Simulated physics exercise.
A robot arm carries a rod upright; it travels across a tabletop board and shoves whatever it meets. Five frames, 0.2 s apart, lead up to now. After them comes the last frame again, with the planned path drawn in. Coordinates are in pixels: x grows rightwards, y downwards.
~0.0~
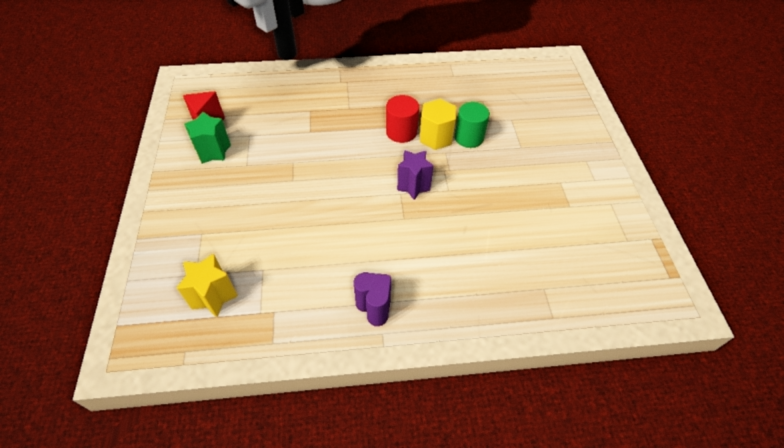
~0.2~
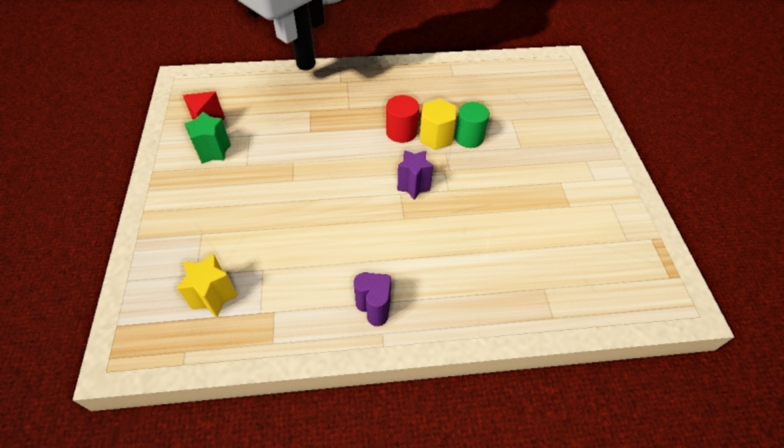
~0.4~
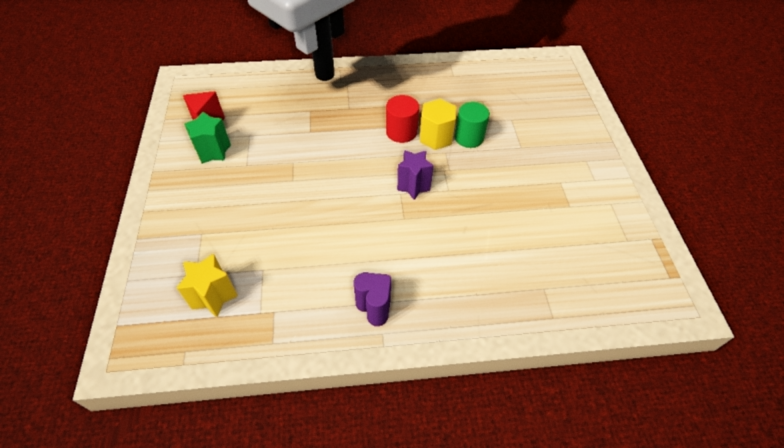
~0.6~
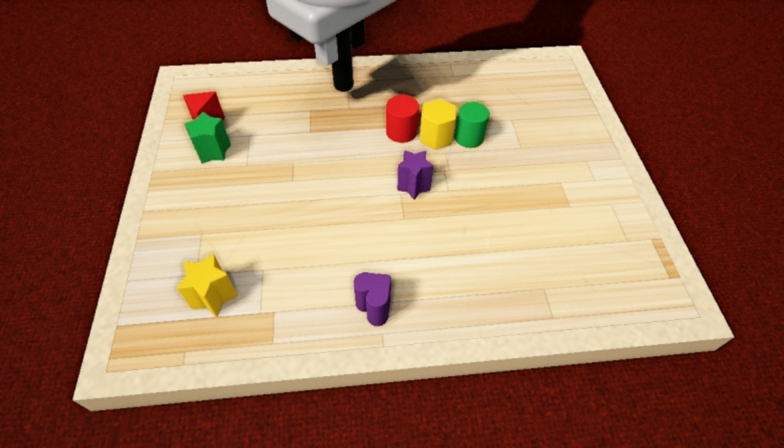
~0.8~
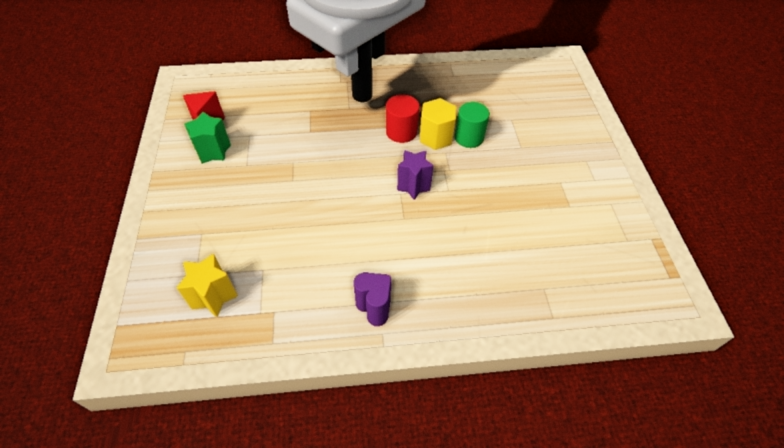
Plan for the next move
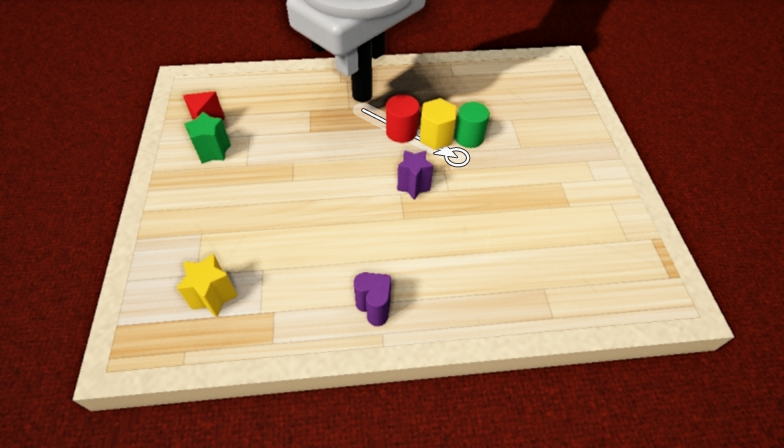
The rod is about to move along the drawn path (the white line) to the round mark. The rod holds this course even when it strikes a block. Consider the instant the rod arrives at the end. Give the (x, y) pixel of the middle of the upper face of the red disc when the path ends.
The answer is (450, 150).
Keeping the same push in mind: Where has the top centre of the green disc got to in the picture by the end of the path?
Roughly at (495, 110).
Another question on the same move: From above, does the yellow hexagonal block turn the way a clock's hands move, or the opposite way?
Looking down, it rotates anti-clockwise.
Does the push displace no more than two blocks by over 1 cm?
I believe not.
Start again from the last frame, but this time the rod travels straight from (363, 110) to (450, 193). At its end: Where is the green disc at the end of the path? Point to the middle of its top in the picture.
Its top centre lands on (502, 106).
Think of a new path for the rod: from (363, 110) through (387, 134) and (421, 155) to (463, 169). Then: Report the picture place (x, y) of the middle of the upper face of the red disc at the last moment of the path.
At pixel (488, 129).
Drawn move, from (363, 110) to (457, 157).
What follows on the original path. One third of the way, rod at (394, 113); red disc at (414, 113); yellow hexagonal block at (449, 114), turned 15° anticlockwise; green disc at (480, 111).
Two thirds of the way, rod at (427, 129); red disc at (437, 135); yellow hexagonal block at (470, 127), turned 80° anticlockwise; green disc at (492, 110).
At the end, rod at (459, 145); red disc at (450, 150); purple star block still; yellow hexagonal block at (491, 134), turned 115° anticlockwise; green disc at (495, 110).
